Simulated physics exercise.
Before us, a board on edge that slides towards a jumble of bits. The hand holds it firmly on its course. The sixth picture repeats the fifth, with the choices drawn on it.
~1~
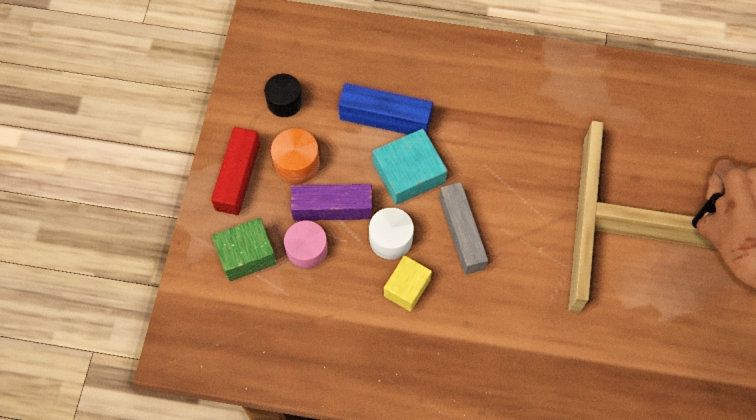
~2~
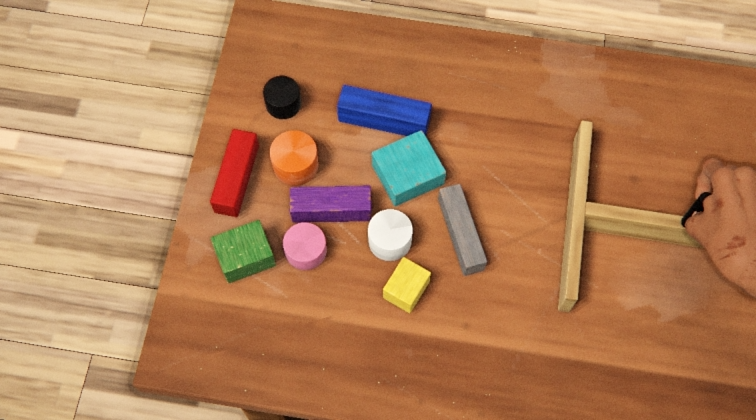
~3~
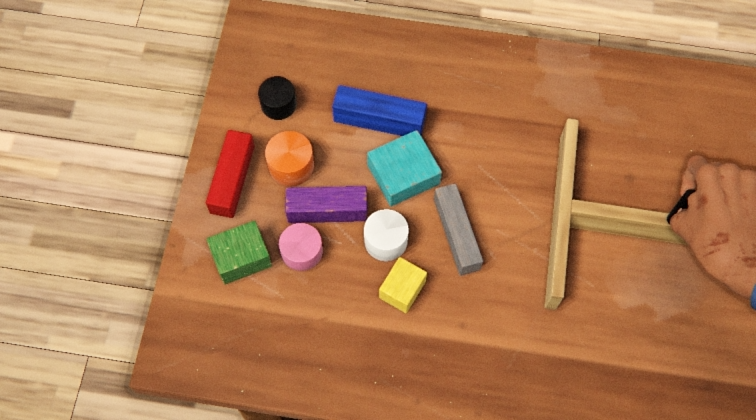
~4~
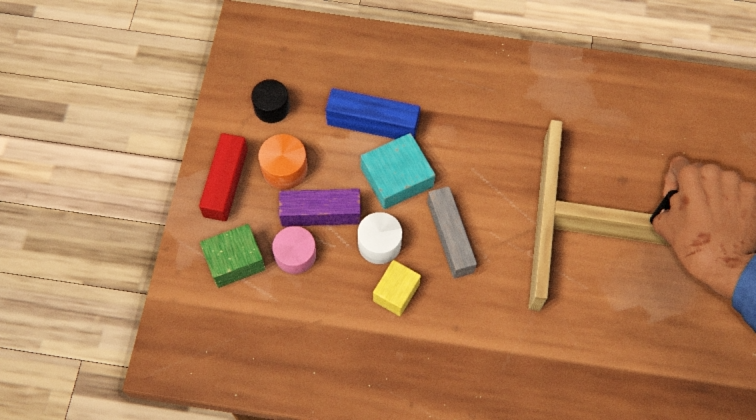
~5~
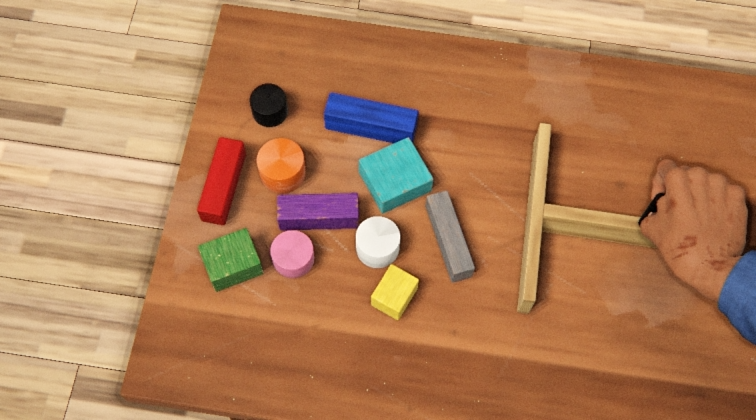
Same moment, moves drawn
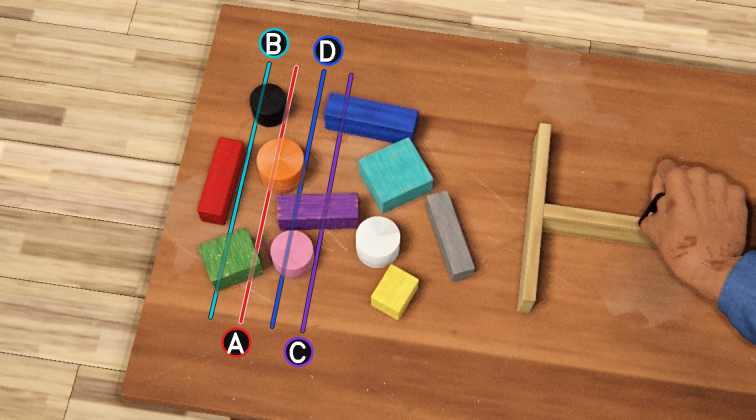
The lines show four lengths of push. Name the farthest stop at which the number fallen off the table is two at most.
Stop at A.
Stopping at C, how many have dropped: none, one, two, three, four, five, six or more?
In all, none.
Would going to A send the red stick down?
By then, yes.
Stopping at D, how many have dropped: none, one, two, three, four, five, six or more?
By then, none.
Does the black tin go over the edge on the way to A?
Yes.
On the marked copy, A at (270, 187); B at (242, 183); C at (328, 196); D at (300, 191).
Taking A. A third of the way, board (442, 194); grey bar (417, 237); red stick (222, 181).
Two thirds of the way, board (345, 180); black tin (247, 103); green block (220, 266).
When it is over, board (272, 170); red stick over the edge; black tin over the edge; two fallen.
As for the rest, B drops three; C is within the limit but short; D is within the limit but short.
